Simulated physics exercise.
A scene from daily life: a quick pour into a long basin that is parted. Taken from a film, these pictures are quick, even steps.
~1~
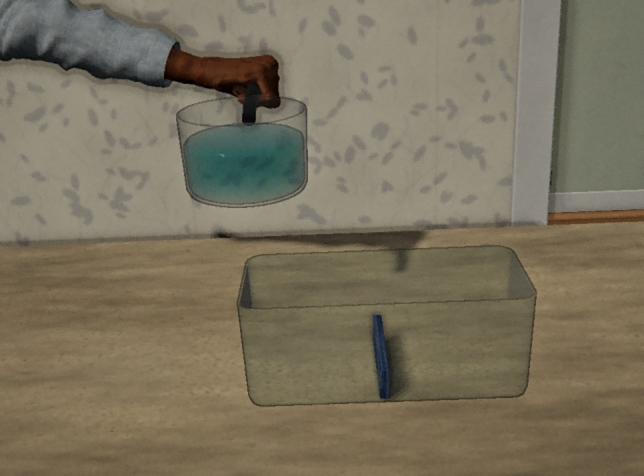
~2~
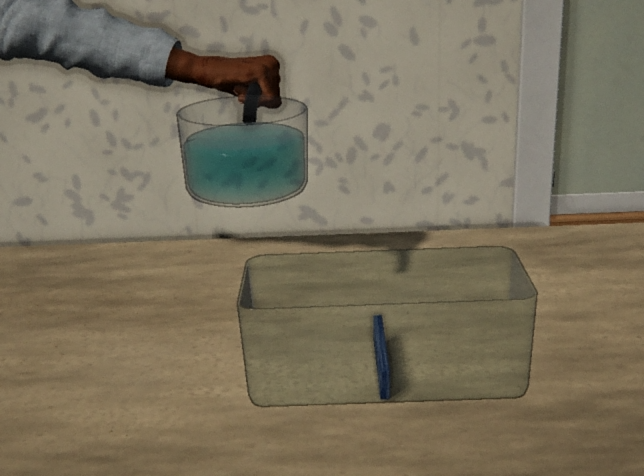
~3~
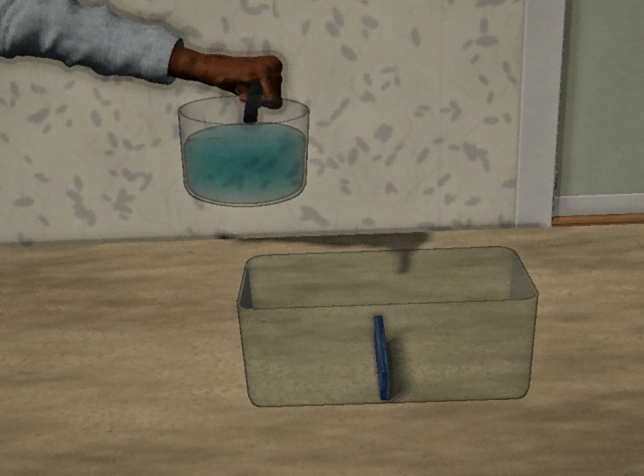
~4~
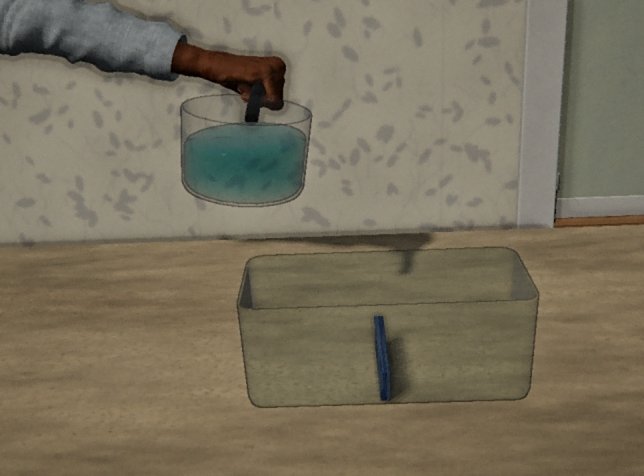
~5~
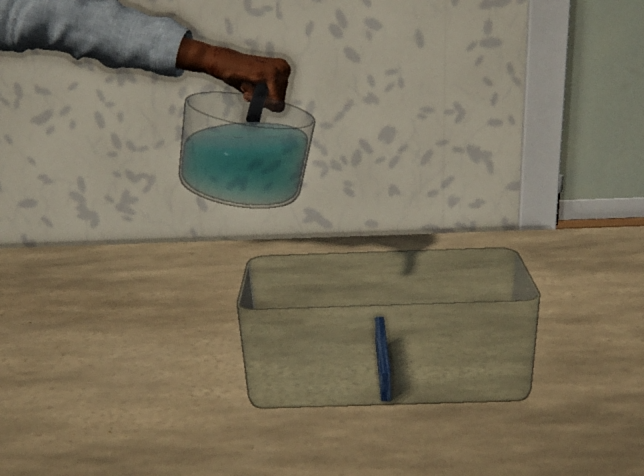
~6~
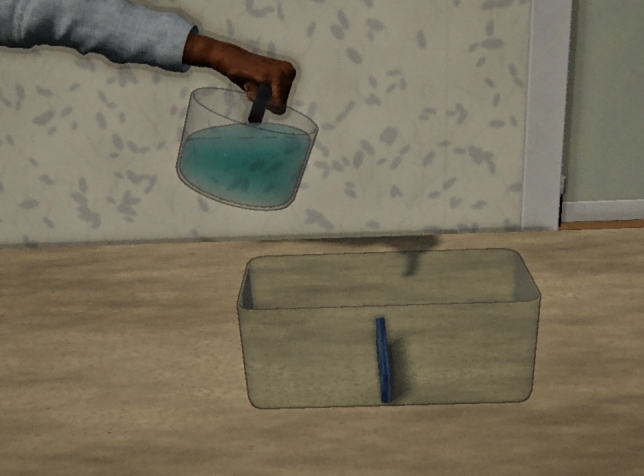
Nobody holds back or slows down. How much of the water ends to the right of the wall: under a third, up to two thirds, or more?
The share right of the wall falls in the middle range, one third to two thirds.
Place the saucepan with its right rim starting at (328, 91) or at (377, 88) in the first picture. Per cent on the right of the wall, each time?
First try 85 %, second try 90 %.
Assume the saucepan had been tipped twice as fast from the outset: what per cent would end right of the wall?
Result: Roughly 30 %.
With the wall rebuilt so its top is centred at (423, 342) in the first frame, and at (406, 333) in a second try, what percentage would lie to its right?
The first one comes to 5 percent, while the second comes to 5 percent.
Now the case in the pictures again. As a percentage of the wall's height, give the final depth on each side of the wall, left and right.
Close to 50 for the left and 50 for the right.
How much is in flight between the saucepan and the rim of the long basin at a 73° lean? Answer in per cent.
It comes to around 30 per cent.
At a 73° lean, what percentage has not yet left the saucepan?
I'd put it at some 70 in a hundred.
A moment on, the saucepan is tipped part way and 68 per cent is still to pour, 4 is left of the wall and 0 right of it.
Next, the saucepan is tipped on its side and 20 per cent is still to pour, 19 is left of the wall and 45 right of it.
Then the saucepan is tipped on its side and 4 per cent is still to pour, 41 is left of the wall and 50 right of it.
Later the saucepan is tipped on its side and 1 per cent is still to pour, 48 is left of the wall and 50 right of it.
Finally, 49 per cent lies left of the wall, 50 right of it and 1 outside.
